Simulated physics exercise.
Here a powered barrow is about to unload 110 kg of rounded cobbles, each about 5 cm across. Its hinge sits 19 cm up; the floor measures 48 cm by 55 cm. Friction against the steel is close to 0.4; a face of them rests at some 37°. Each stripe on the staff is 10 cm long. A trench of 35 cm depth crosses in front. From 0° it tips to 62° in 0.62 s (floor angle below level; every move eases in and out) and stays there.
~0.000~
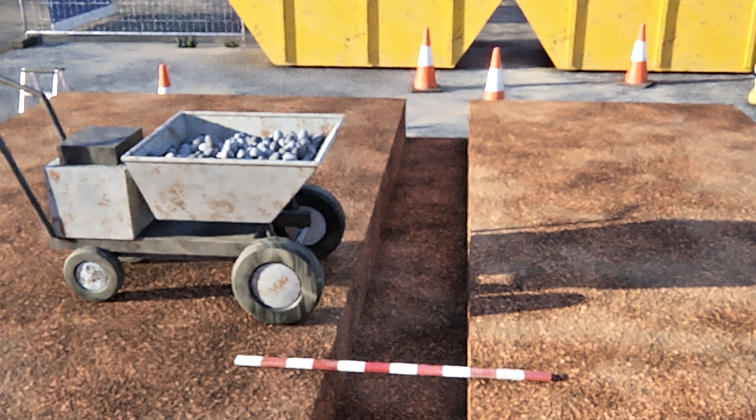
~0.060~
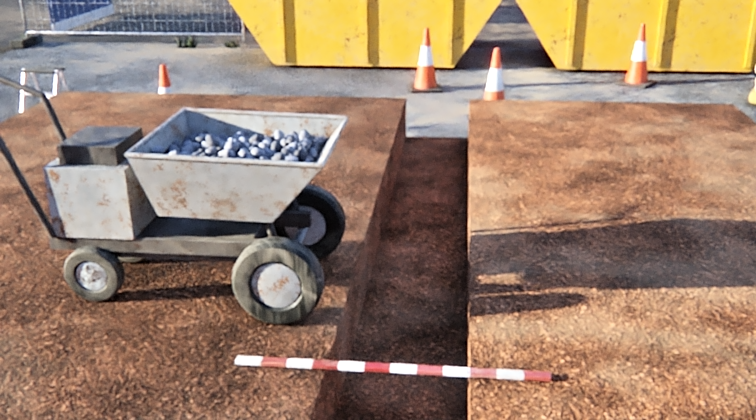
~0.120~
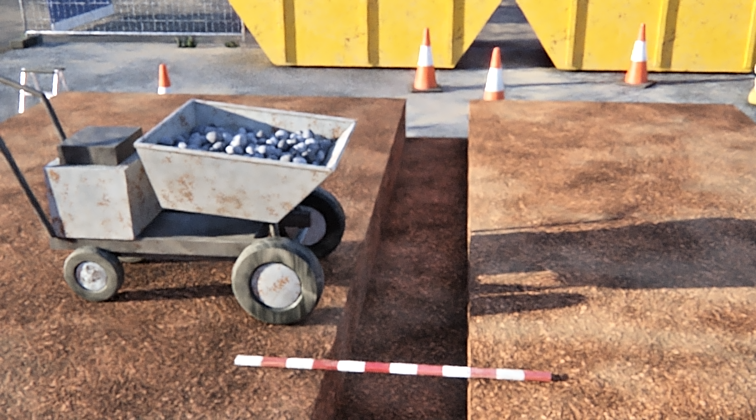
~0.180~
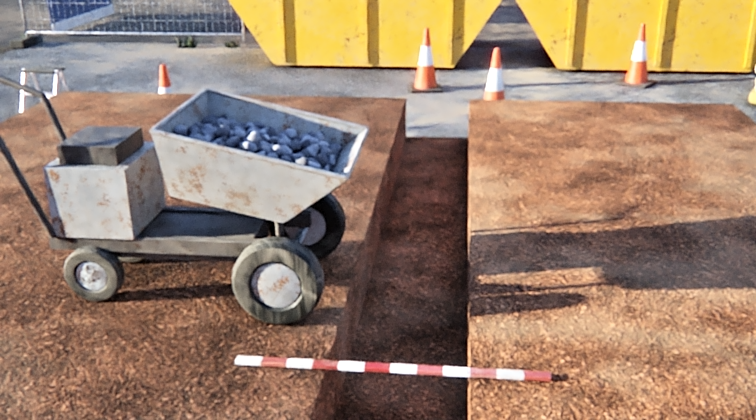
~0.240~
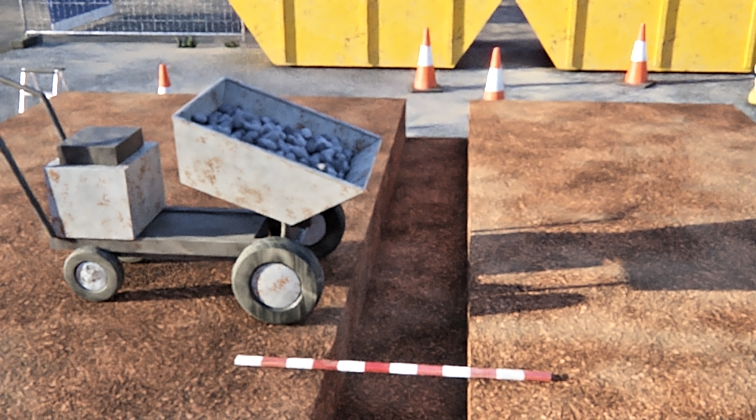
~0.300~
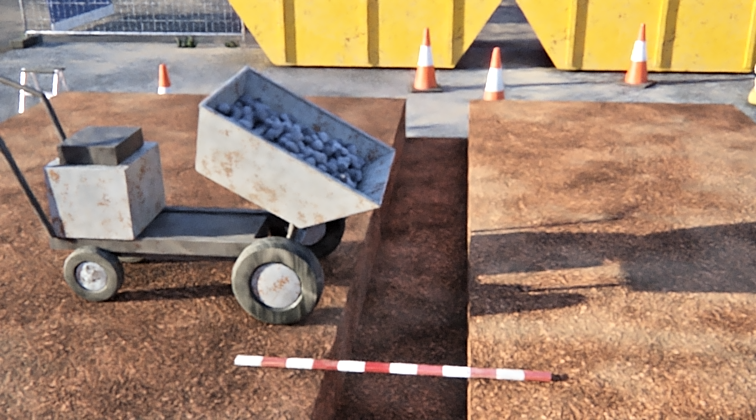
A small wheeled barrow raising its rusty grey tray of rounded stones, tilting it steadily rightward beside a trench in brown ground.
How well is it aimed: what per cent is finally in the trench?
Close to 57 in a hundred.
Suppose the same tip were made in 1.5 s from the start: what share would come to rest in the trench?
In that case some 75 per cent.
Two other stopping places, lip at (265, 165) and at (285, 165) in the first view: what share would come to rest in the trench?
Near 90 per cent from the first place, 80 from the second.
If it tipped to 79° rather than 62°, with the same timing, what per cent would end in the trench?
In that case some 60 per cent.
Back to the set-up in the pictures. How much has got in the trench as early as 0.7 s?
About 10 per cent by then.
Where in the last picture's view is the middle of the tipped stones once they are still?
Near (457, 339).
After 0.5 s the floor is at 52°; 100 % in the tray; the foremost stones are at (392, 219).
After 0.7 s the floor is at 62°; 87 % in the tray, 12 % in the trench, 1 % past the trench; the foremost stones are at (476, 274).
After 1.1 s the floor is at 62°; 37 % in the tray, 26 % in the trench, 37 % past the trench; the foremost stones are at (606, 299).
After 3.0 s the floor is at 62°; 5 % in the tray, 57 % in the trench, 38 % past the trench; the foremost stones are past the picture's edge.
